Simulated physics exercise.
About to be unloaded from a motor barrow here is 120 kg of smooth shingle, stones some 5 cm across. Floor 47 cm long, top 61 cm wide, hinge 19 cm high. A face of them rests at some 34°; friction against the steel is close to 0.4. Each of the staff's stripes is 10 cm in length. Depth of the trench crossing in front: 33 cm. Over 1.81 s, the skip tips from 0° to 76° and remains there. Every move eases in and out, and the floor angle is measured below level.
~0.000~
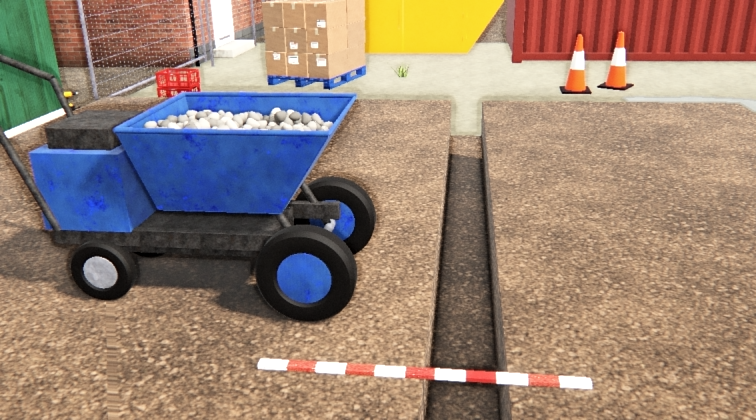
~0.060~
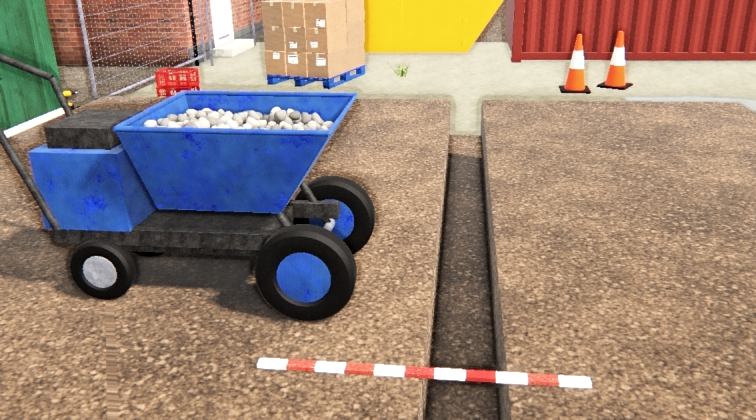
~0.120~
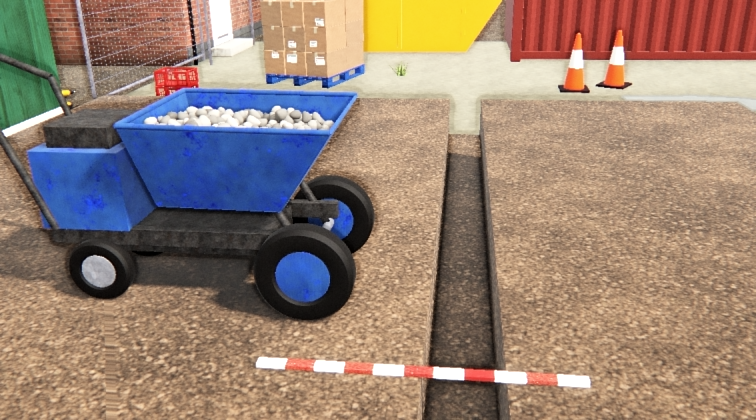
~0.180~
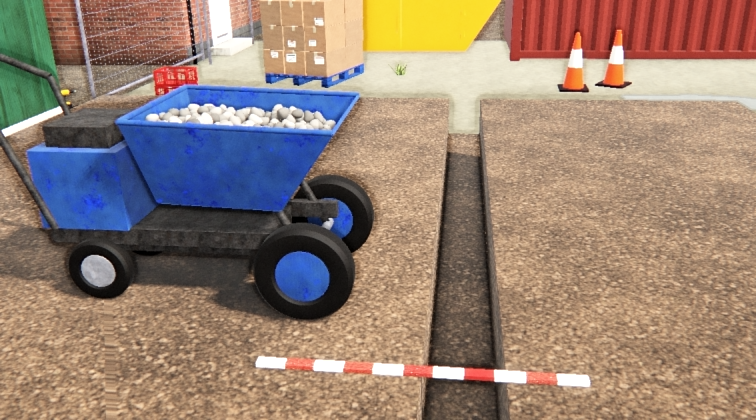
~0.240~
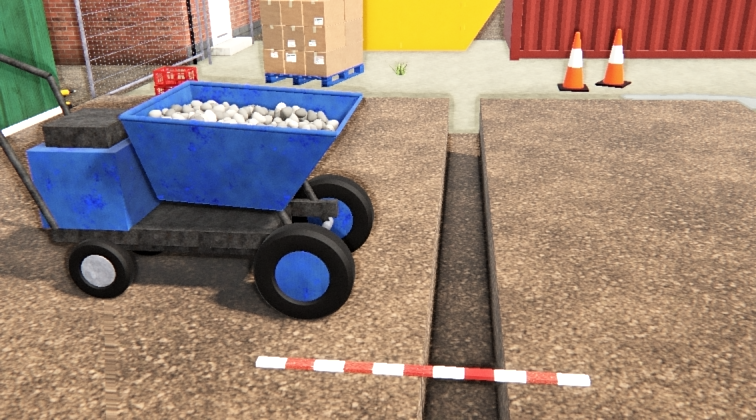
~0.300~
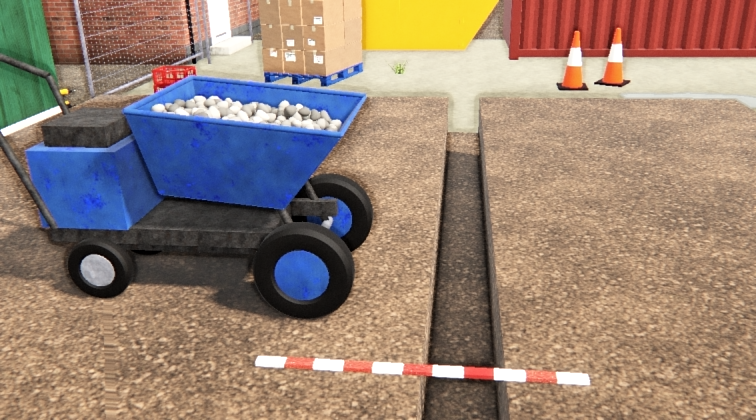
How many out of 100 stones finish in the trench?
About 50 of them.
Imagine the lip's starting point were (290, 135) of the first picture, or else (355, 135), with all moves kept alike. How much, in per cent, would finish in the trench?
90 % and 30 %.
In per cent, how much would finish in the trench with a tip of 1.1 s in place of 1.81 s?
In that case some 40 per cent.
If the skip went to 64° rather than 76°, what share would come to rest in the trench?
Roughly 55% would end there.
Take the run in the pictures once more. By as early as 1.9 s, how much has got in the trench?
25 per cent, give or take.
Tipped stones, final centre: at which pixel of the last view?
The resting stones are centred at roughly (491, 313).
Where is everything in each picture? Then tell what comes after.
The first picture shows lip at (328, 134), floor tilted 0°, highest stones at (231, 118).
The second picture shows lip at (328, 134), floor tilted 0°, highest stones at (231, 117); the stones move at 0.1 m/s on average.
The third picture shows lip at (330, 133), floor tilted 1°, highest stones at (231, 116); the stones move at 0.1 m/s on average.
The fourth picture shows lip at (332, 134), floor tilted 2°, highest stones at (220, 113); the stones move at 0.2 m/s on average.
The fifth picture shows lip at (336, 135), floor tilted 4°, highest stones at (214, 111); the stones move at 0.3 m/s on average.
The sixth picture shows lip at (341, 135), floor tilted 6°, highest stones at (203, 106); the stones move at 0.3 m/s on average.
After 1.4 s the floor is at 64°; 97 % in the skip, 3 % in the trench; the foremost stones are at (490, 232).
After 1.9 s the floor is at 76°; 36 % in the skip, 23 % in the trench, 41 % past the trench; the foremost stones are at (640, 281).
After 2.3 s the floor is at 76°; 14 % in the skip, 36 % in the trench, 50 % past the trench; the foremost stones are at (722, 293).
After 4.2 s the floor is at 76°; 0 % in the skip, 50 % in the trench, 50 % past the trench; the foremost stones are past the picture's edge.
